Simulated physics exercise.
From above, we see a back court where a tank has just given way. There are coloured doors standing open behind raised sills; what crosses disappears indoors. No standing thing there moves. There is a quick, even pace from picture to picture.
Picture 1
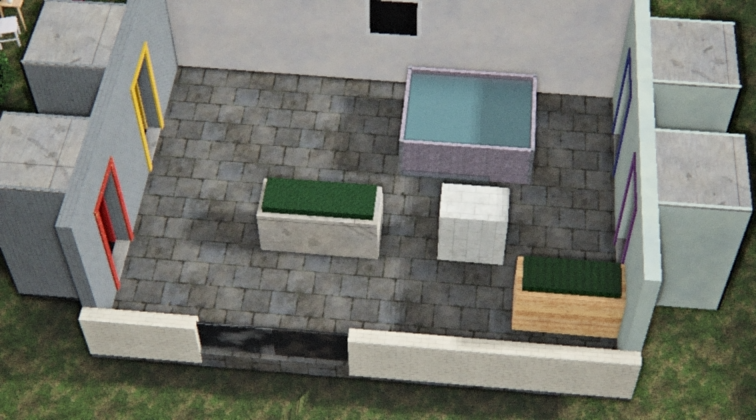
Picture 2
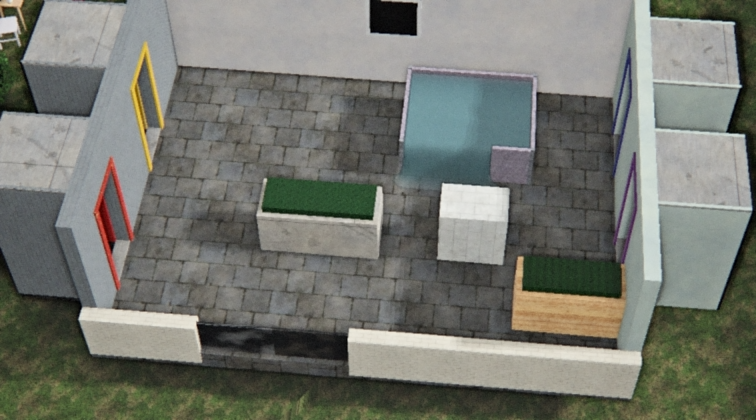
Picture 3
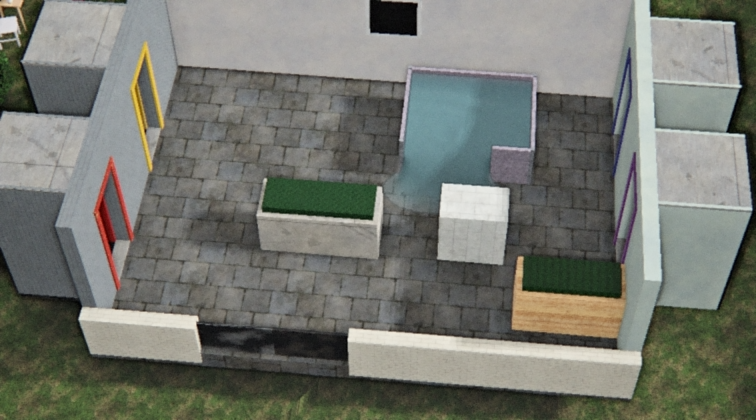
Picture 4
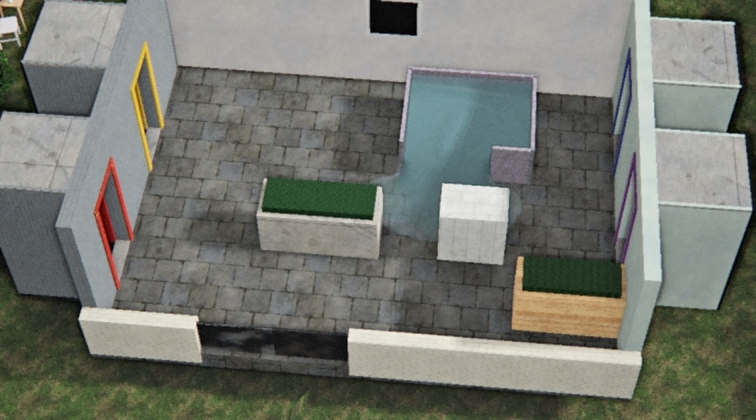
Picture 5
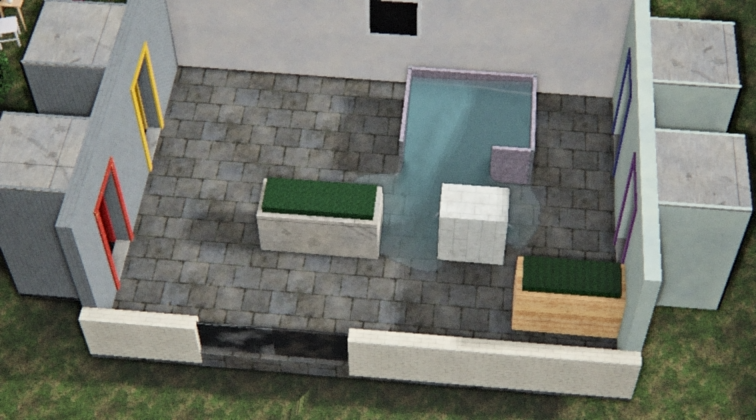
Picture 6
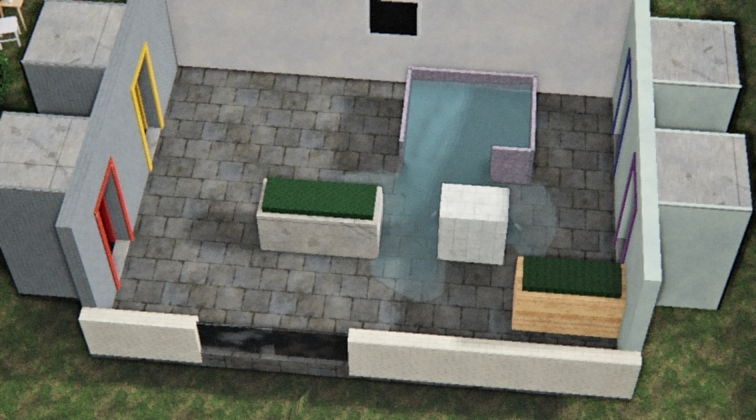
A tank of water opens at its front and water spreads across the paved court around a white block.
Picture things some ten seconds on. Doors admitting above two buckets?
Yellow door above, purple door not above, red door above, blue door above.
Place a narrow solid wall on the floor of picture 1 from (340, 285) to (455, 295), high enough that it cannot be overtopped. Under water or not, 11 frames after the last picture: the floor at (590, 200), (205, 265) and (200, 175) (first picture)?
Results in order: Swamped / swamped / swamped.
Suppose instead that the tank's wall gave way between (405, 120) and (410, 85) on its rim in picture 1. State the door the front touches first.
The yellow-painted one.
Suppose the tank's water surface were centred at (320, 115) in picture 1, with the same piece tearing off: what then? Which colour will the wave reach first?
Observation: The red-painted one.
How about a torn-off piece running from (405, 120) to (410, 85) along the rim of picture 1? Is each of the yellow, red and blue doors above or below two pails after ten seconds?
The yellow door tops the limit; the red door tops the limit; the blue door falls short.
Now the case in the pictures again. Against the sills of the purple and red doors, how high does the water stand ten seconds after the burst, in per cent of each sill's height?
Some 50 percent, then some 210 percent.
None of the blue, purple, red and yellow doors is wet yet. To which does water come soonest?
It's the one in purple.
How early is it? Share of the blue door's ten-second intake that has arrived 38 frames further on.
My estimate: Close to 65 per cent.
A moment on, water covers 25 % of the floor; the yellow door not reached, the purple door wet at the sill, nothing in, the red door not reached, the blue door not reached.
Next, water covers 45 % of the floor; the yellow door not reached, the purple door wet at the sill, nothing in, the red door not reached, the blue door wet at the sill, nothing in.
Then, water covers 75 % of the floor; the yellow door under two buckets in, the purple door wet at the sill, nothing in, the red door under two buckets in, the blue door over two buckets in.
Later, water covers 90 % of the floor; the yellow door over two buckets in, the purple door wet at the sill, nothing in, the red door over two buckets in, the blue door over two buckets in.
In the end, water covers 100 % of the floor; the yellow door over two buckets in, the purple door wet at the sill, nothing in, the red door over two buckets in, the blue door over two buckets in.
